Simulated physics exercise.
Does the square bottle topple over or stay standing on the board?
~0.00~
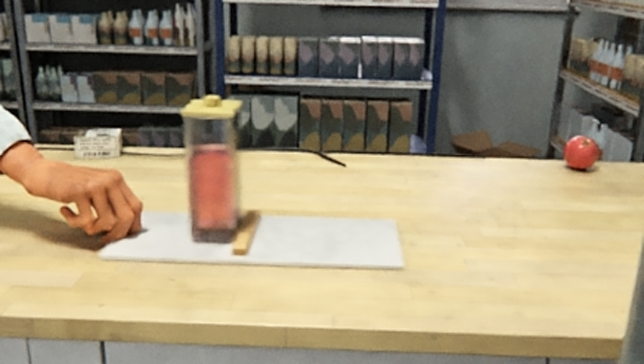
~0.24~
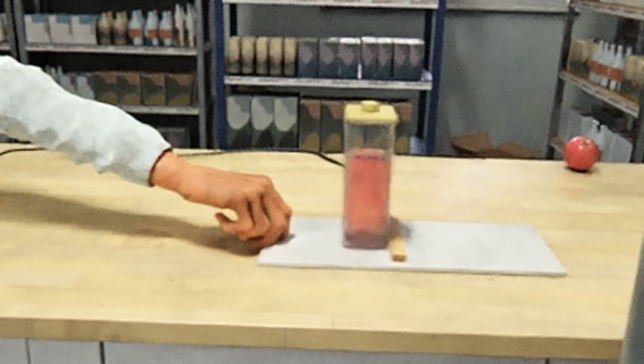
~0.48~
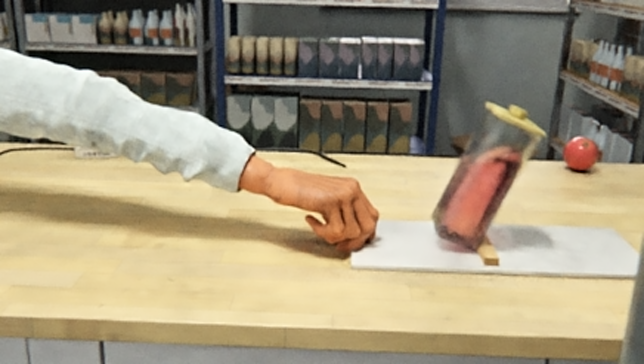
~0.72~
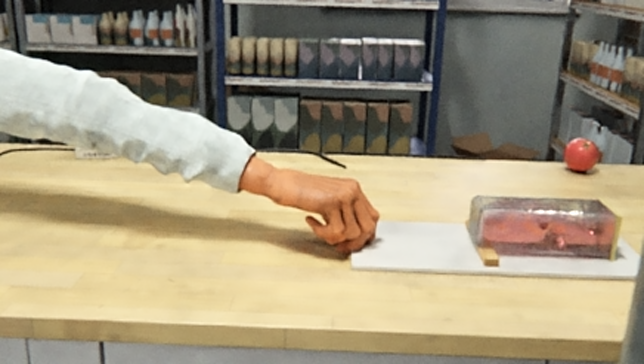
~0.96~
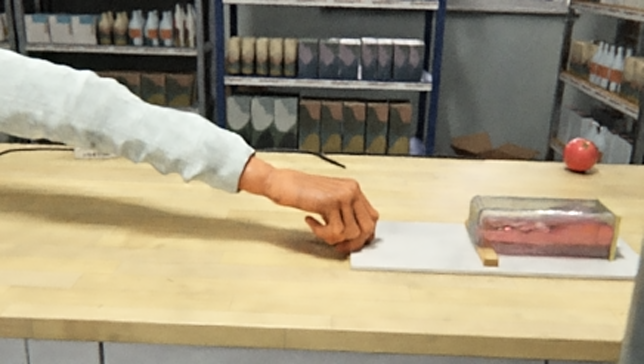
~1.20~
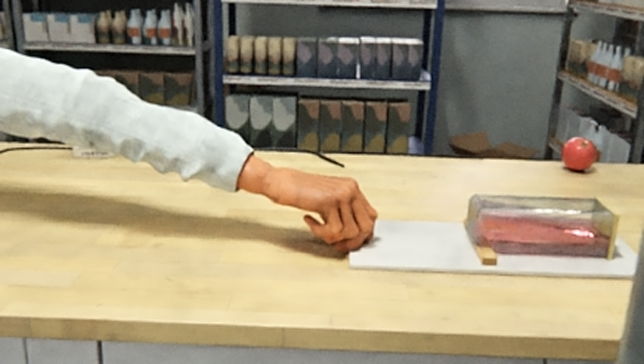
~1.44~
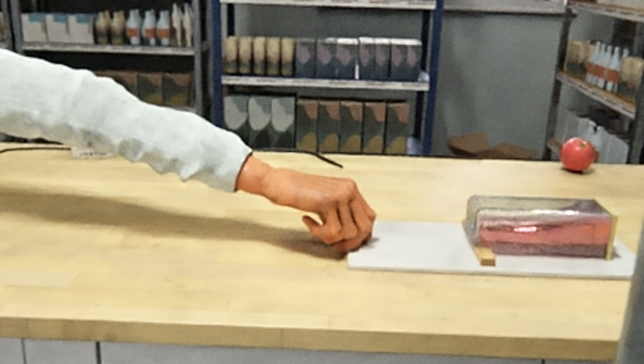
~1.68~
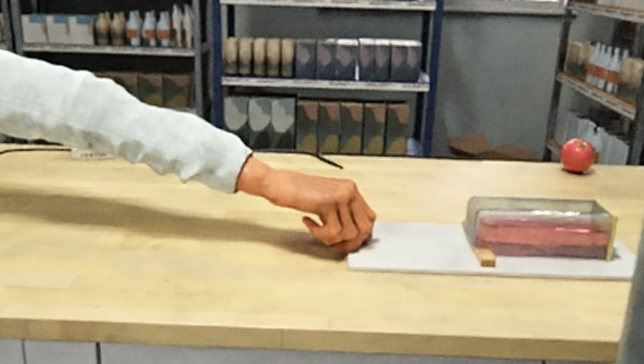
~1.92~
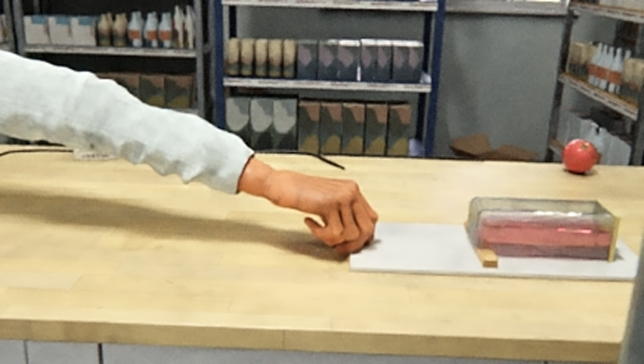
It topples over to the right as the board comes to a stop, and it ends up lying on its side on the board.
